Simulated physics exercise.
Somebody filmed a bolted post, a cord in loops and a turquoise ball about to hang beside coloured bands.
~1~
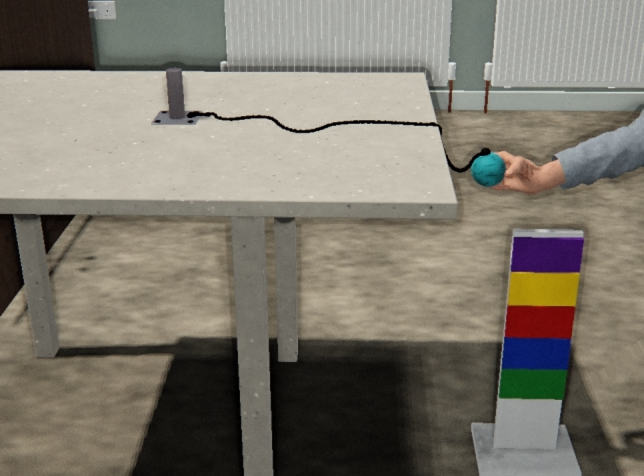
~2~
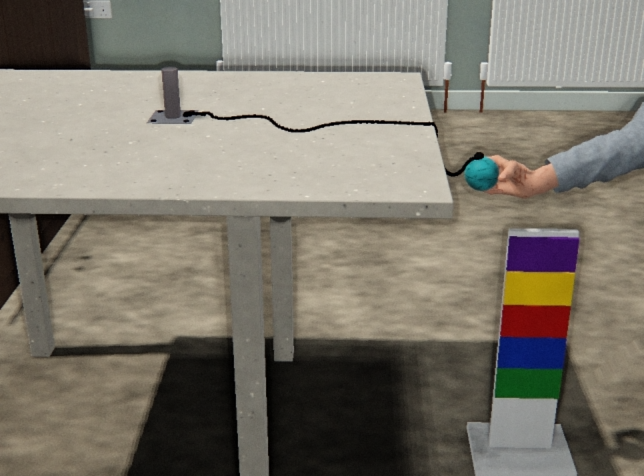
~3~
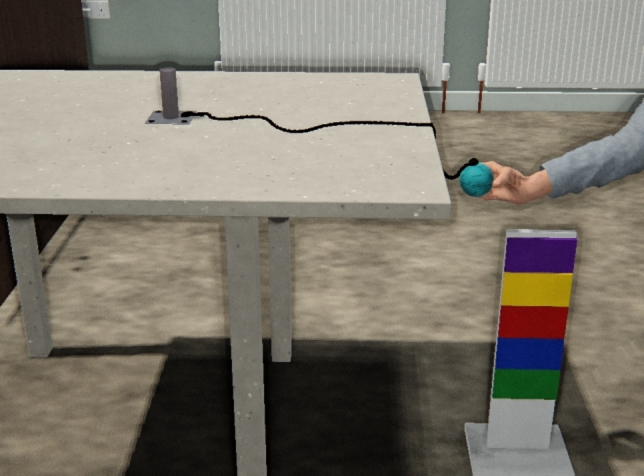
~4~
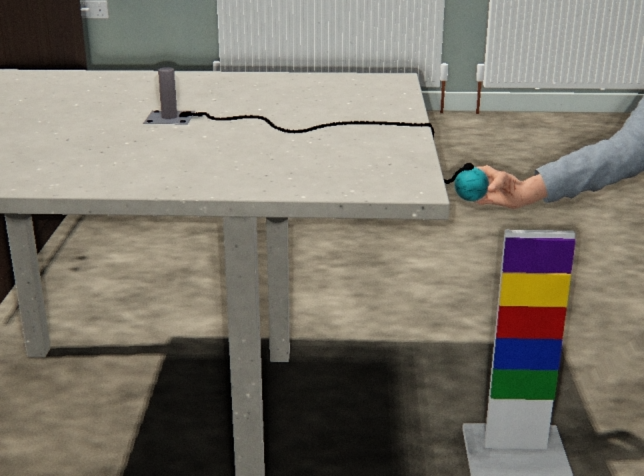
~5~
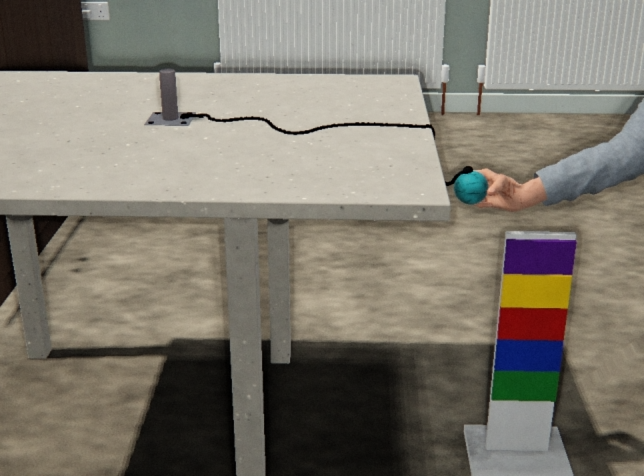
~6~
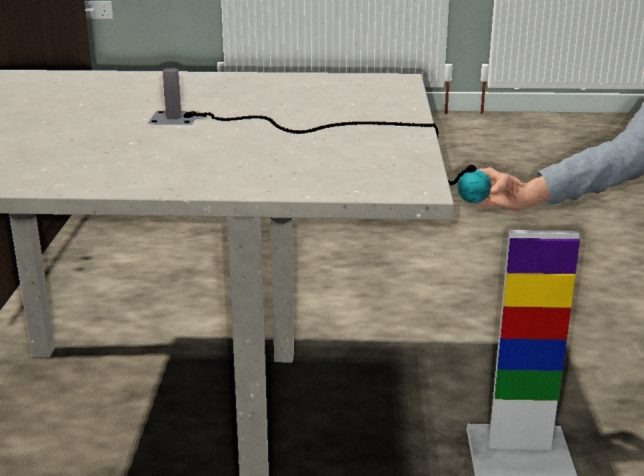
A hand holding a turquoise ball on a black cord beside a table edge, shifting slightly left and down above coloured bands.
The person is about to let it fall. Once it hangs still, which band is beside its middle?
The yellow one.
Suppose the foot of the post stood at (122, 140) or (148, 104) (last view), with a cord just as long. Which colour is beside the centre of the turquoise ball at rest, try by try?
One after the other, purple; purple.
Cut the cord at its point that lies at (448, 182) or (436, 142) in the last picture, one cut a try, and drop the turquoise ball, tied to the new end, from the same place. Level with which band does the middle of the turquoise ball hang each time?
It would be purple; no band.
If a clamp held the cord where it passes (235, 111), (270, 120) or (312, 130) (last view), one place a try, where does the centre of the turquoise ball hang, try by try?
In that order: (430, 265), (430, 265) and (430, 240).
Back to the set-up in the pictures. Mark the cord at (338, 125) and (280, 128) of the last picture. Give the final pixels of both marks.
They go to (394, 128) and to (325, 124).
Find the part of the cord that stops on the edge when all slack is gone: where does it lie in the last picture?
That spot is around (381, 124).
Soon after, ball near (465, 288); level with yellow.
Then, ball near (401, 275); level with yellow.
Further on, ball near (441, 284); level with yellow.
At rest, ball near (431, 286); level with yellow. The cord holds its middle at yellow.
